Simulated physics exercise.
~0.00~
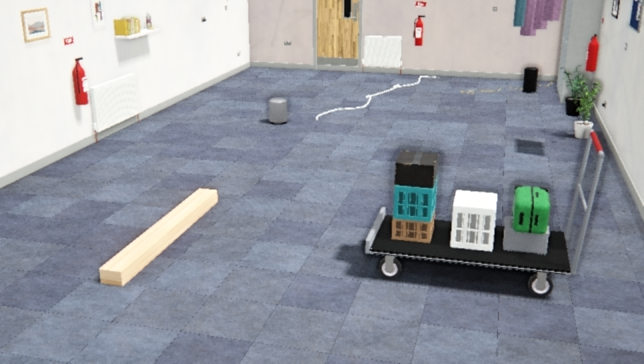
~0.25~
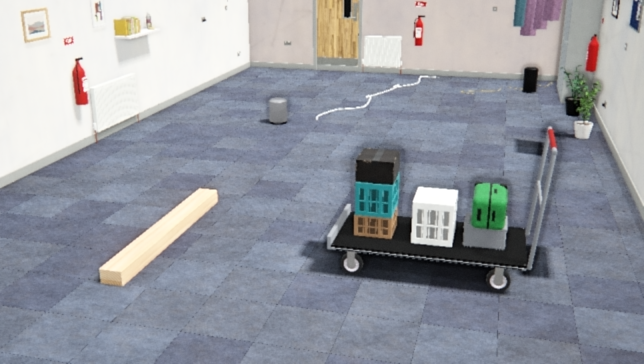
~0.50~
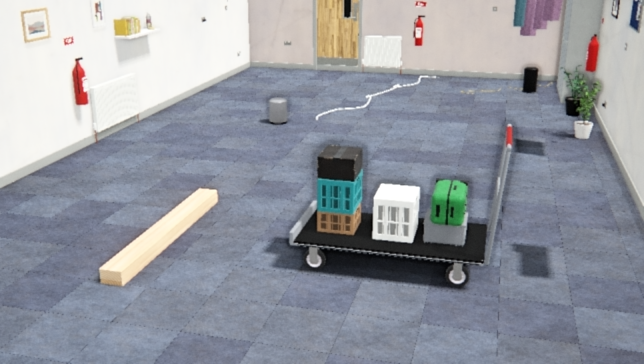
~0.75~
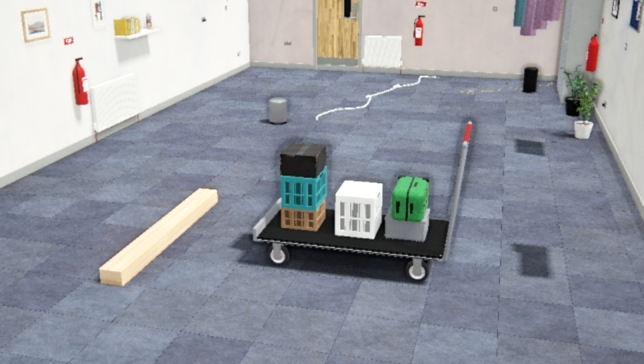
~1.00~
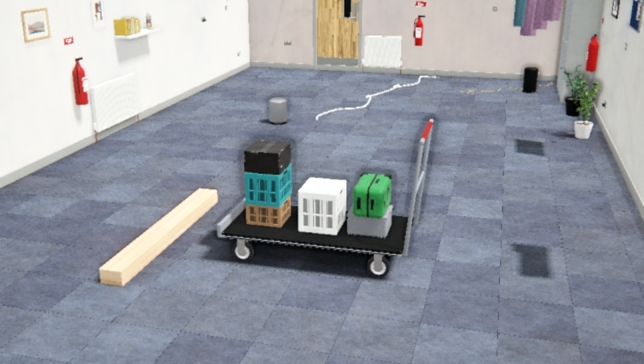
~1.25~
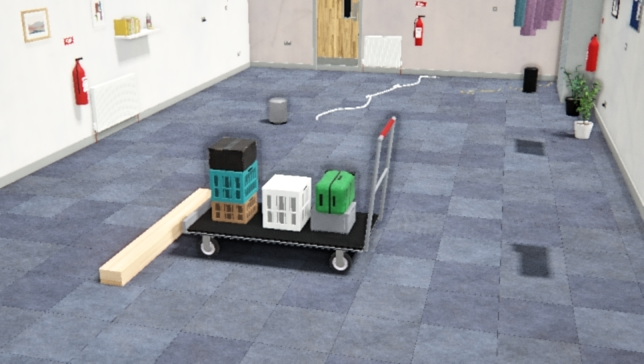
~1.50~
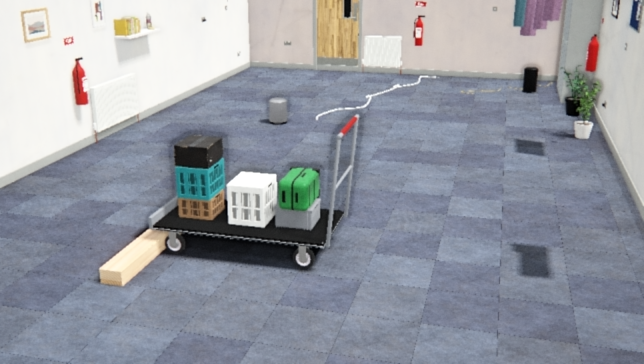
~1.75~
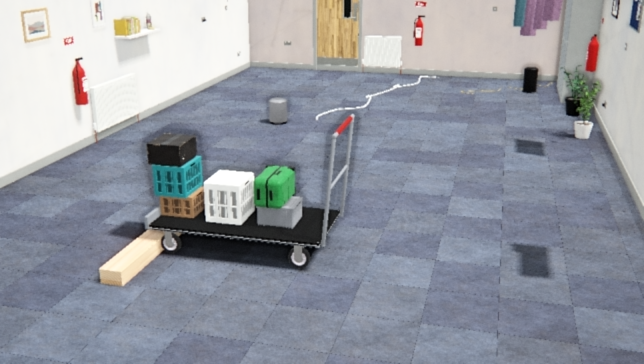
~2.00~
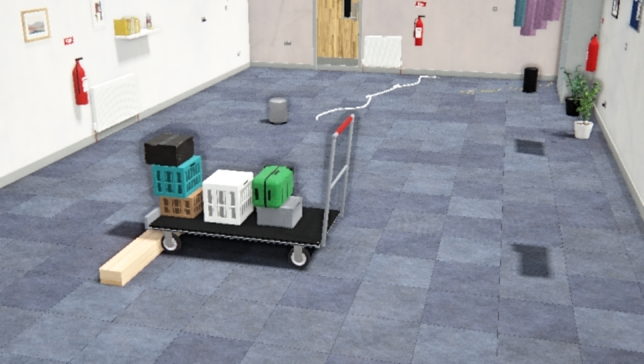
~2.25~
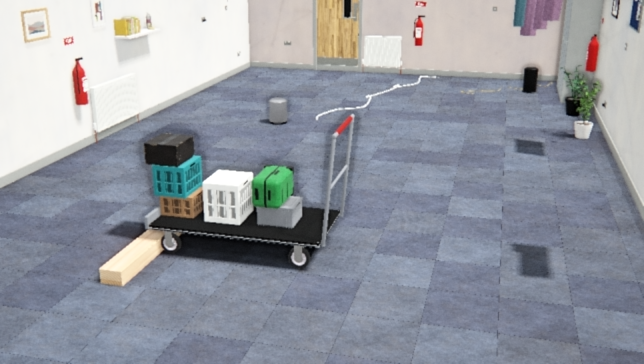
A flat trolley loaded with crates, a tote, a black carton and a green suitcase rolled left across the carpet and stopped against a wooden beam, where the upper items slid slightly forward but everything stayed aboard.
